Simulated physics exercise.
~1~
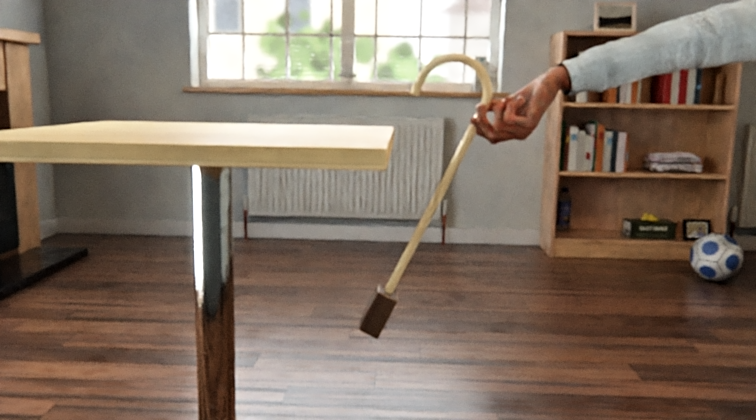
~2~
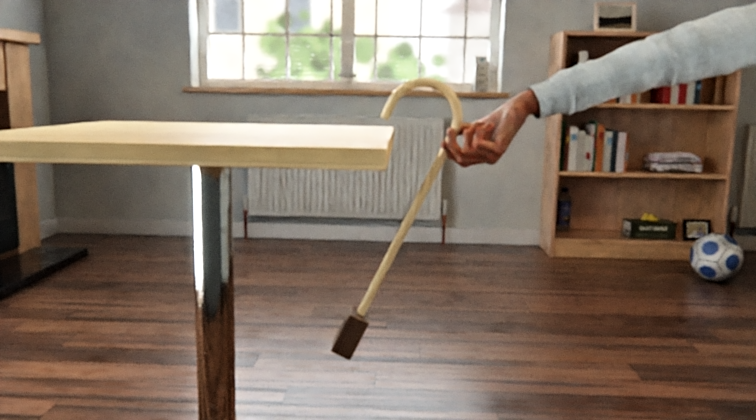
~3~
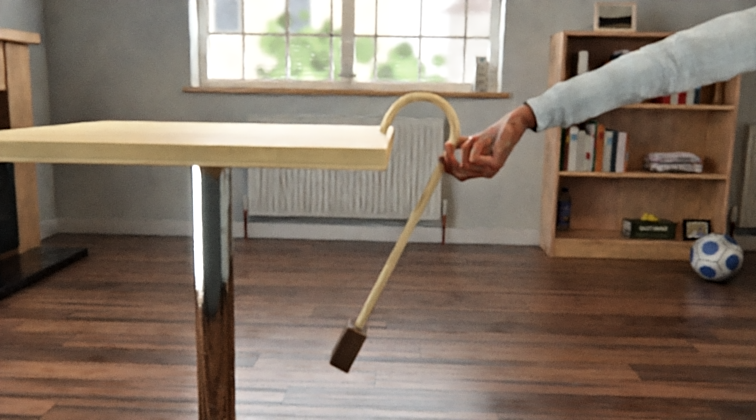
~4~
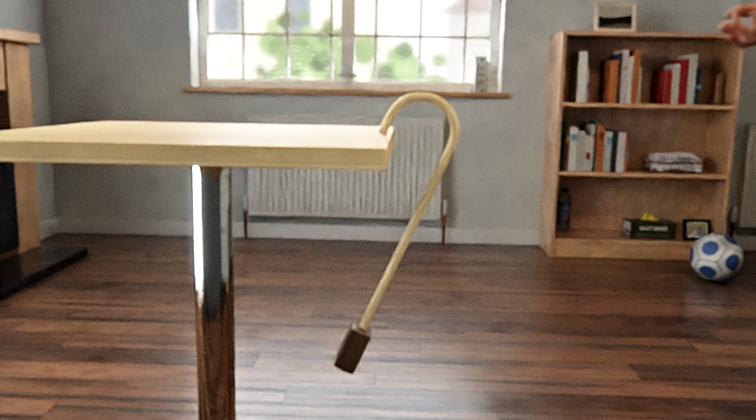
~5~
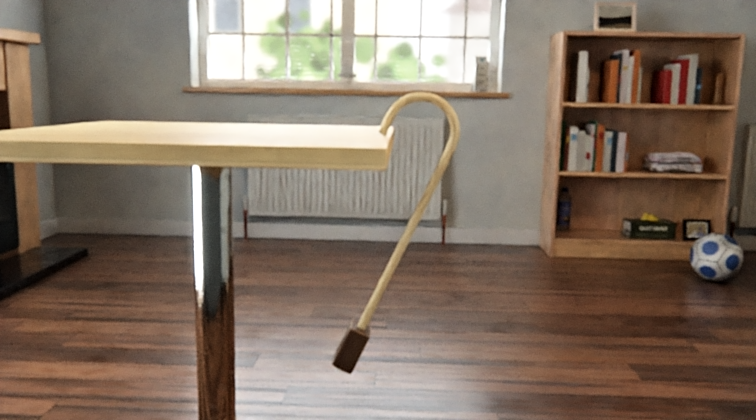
A hand hooks a brown-ended stick onto the table's edge and withdraws, leaving it hanging.
